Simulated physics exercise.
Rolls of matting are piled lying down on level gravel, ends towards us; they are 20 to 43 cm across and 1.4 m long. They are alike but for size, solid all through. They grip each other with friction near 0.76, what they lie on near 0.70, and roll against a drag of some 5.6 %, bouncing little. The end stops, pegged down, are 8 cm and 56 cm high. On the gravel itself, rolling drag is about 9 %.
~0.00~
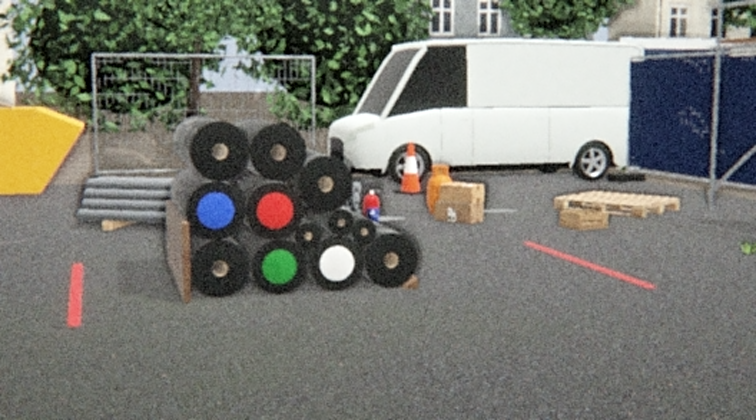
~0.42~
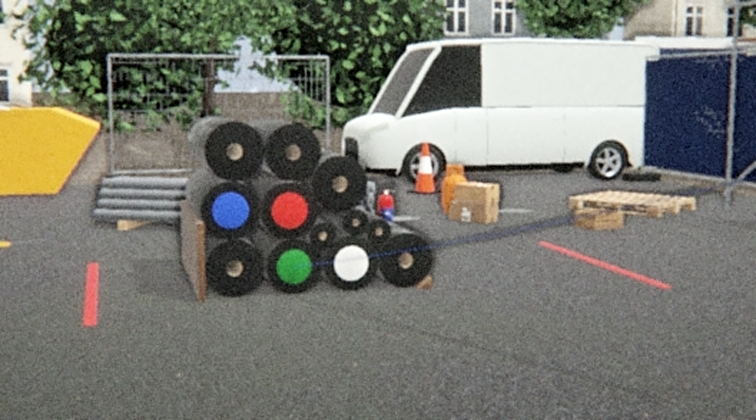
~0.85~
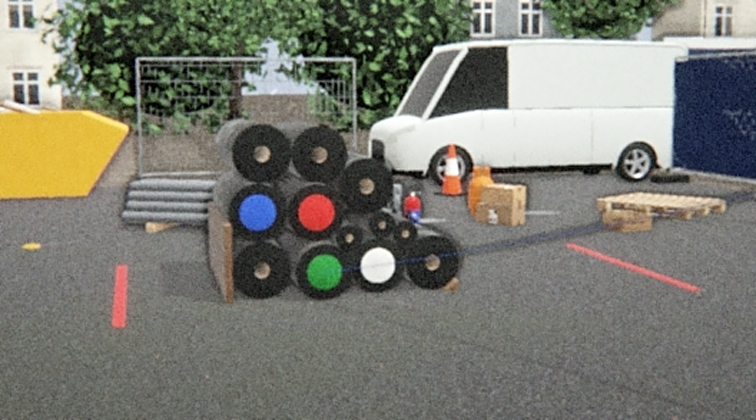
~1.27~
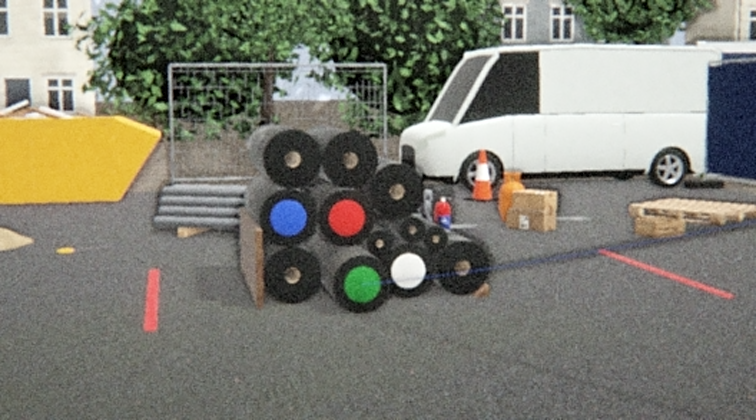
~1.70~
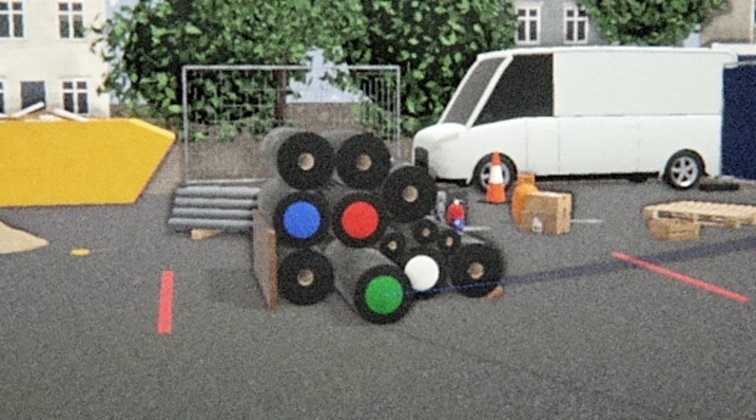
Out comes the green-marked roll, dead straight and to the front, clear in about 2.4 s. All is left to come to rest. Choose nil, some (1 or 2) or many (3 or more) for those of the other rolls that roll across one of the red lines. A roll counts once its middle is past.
Nil.
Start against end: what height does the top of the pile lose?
About 0 cm.
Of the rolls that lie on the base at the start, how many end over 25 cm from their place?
0 of them.
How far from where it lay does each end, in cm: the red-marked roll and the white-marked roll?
Red-marked roll: 0, white-marked roll: 0.
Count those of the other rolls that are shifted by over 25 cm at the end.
The count is 0.
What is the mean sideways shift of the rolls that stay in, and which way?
Some 0 cm leftwards.
By 2.93 s, 0 now displaced over 25 cm; not one across the red lines.
By 3.10 s, 0 now displaced over 25 cm; not one across the red lines.
All still by 3.4 s, 0 moved over 25 cm; not one across the red lines; top of the pile 1.3 m high, from 1.3 m.
